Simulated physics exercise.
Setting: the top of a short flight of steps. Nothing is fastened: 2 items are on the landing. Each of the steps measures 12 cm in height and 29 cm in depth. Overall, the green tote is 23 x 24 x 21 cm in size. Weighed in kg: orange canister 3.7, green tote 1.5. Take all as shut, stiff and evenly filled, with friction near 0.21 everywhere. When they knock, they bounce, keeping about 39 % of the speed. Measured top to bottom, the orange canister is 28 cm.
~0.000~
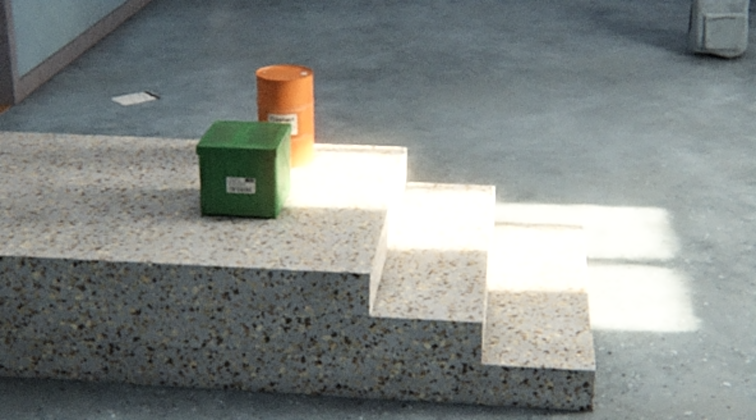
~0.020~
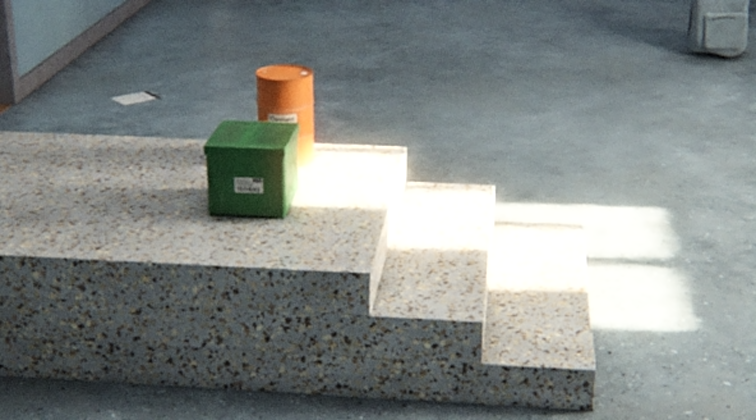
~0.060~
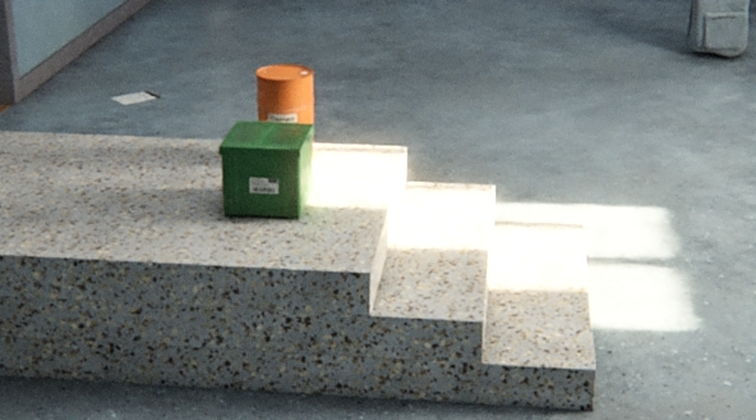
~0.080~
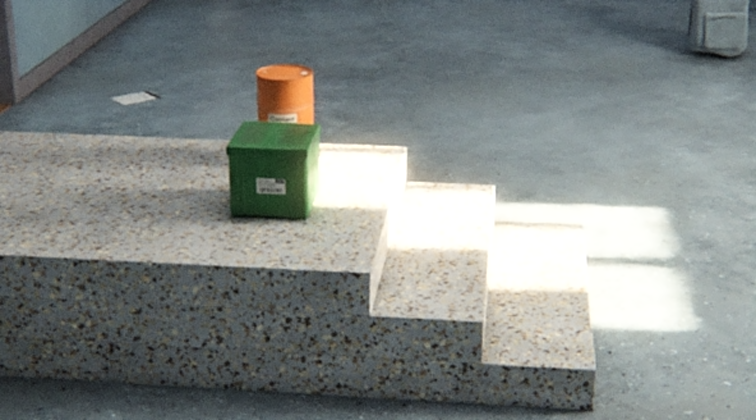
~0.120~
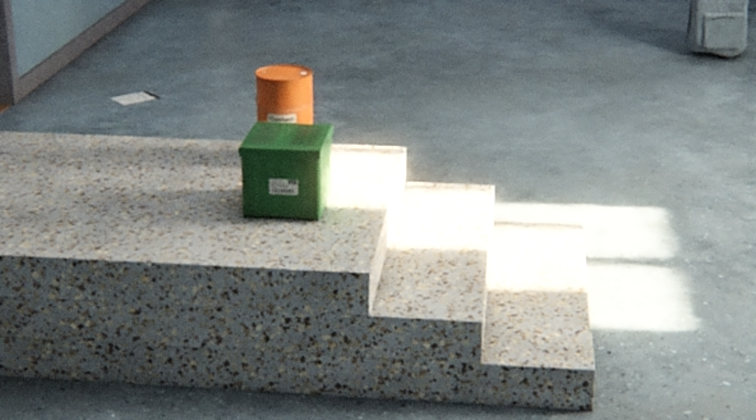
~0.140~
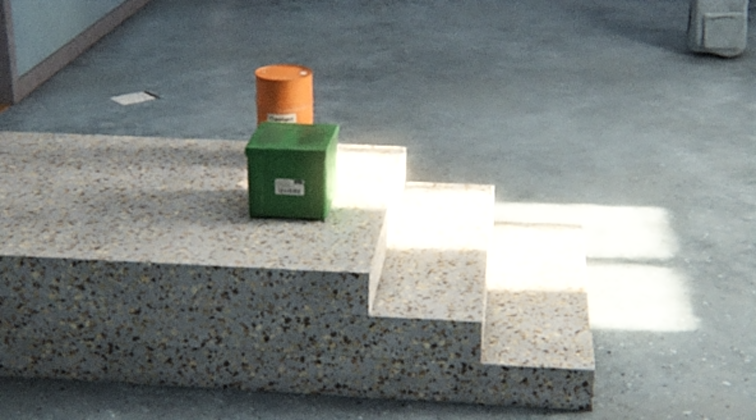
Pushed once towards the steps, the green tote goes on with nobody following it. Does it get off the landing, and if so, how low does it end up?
No, it stays on the landing.
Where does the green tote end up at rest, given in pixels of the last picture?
It finishes at roughly (355, 173).
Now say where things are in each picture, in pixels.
In the first picture, 41 cm of landing left; green tote (246, 169); orange canister (285, 116).
In the second picture, 39 cm of landing left; green tote (254, 169); orange canister (285, 116).
In the third picture, 35 cm of landing left; green tote (269, 169); orange canister (286, 116).
In the fourth picture, 33 cm of landing left; green tote (275, 170); orange canister (285, 116).
In the fifth picture, 29 cm of landing left; green tote (288, 171); orange canister (285, 116).
In the sixth picture, 27 cm of landing left; green tote (293, 170); orange canister (285, 116).
Around 0.24 s, 20 cm of landing left; green tote near (320, 171).
Around 0.34 s, 14 cm of landing left; green tote near (338, 172).
Around 0.44 s, 11 cm of landing left; green tote near (350, 173).
Finally (0.9 s), 9 cm of landing left; orange canister still in place (within 12 cm). Final places as that camera would see them, green tote near (355, 173).
